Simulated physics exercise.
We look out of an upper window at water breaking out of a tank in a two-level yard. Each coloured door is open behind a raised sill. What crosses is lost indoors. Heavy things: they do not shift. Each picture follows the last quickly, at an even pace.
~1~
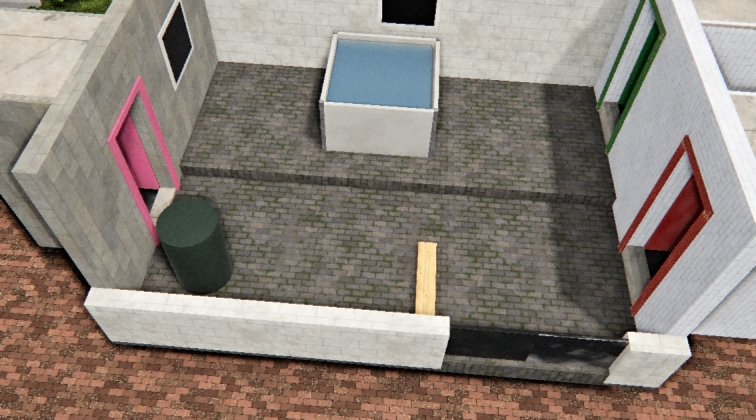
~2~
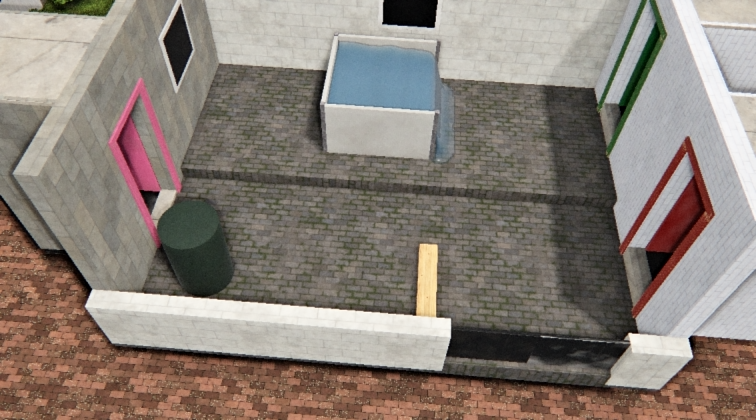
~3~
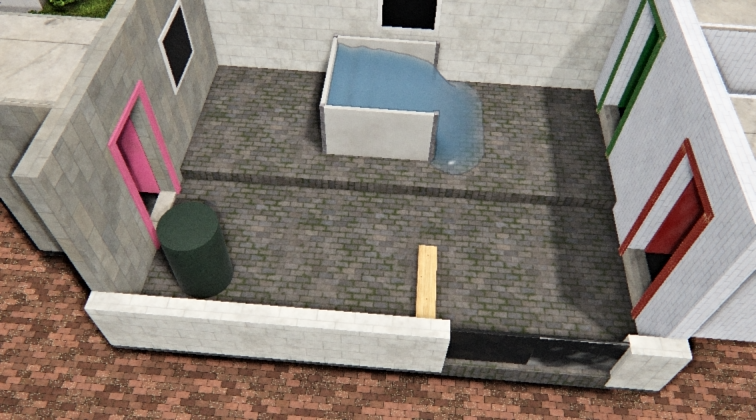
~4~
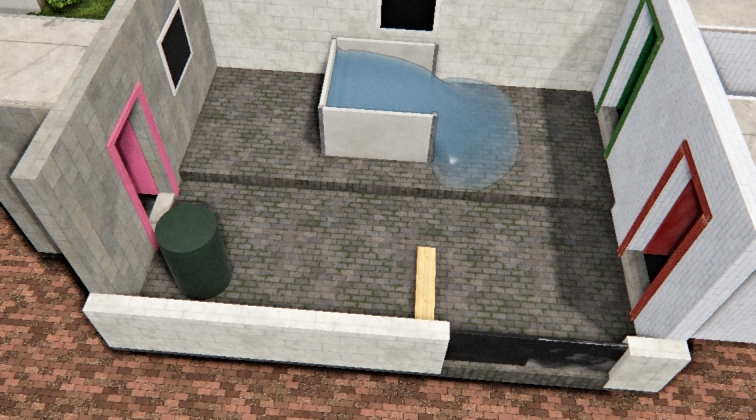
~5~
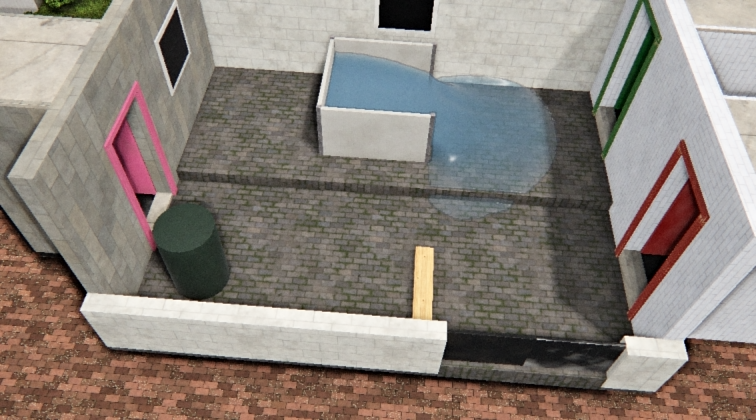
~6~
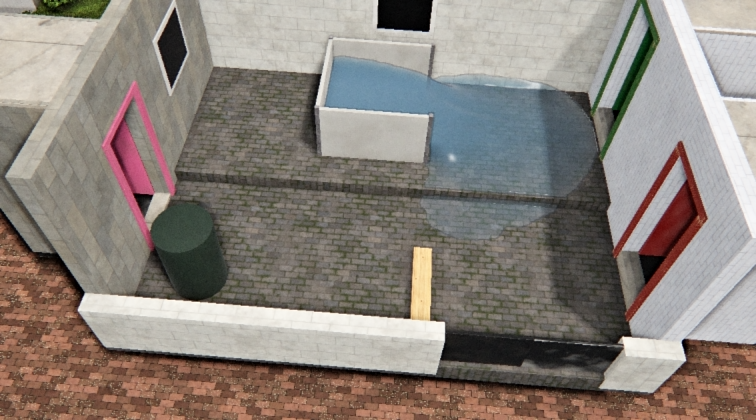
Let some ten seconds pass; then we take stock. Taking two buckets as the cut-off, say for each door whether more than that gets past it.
Door by door: The green door exceeds it; the pink door exceeds it; the red door does not exceed it.
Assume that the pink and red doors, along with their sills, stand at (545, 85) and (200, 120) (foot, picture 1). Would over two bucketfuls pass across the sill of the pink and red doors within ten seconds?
Pink: Above; red: Below.
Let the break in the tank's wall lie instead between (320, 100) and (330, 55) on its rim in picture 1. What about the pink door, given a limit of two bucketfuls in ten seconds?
Result - pink overshoots.
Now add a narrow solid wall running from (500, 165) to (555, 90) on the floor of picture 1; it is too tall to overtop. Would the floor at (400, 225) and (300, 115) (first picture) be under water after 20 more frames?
The first point ends up swamped and the second ends up spared.
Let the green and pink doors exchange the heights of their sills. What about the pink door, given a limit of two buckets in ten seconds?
Result - pink door never crosses the line.
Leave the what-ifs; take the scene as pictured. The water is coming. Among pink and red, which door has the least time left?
The red-painted one.
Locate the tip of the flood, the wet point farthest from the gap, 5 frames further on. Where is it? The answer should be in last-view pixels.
About (610, 279).
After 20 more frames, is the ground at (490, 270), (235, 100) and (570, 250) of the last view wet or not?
As listed: Covered, no water, under water.
A moment on, water covers 30 % of the floor; the green door far over two buckets in, the pink door not reached, the red door wet at the sill, nothing in.
Next, water covers 35 % of the floor; the green door far over two buckets in, the pink door not reached, the red door wet at the sill, nothing in.
Then, water covers 45 % of the floor; the green door far over two buckets in, the pink door not reached, the red door wet at the sill, nothing in.
Later, water covers 80 % of the floor; the green door far over two buckets in, the pink door wet at the sill, nothing in, the red door wet at the sill, nothing in.
In the end, water covers 80 % of the floor; the green door far over two buckets in, the pink door far over two buckets in, the red door wet at the sill, nothing in.
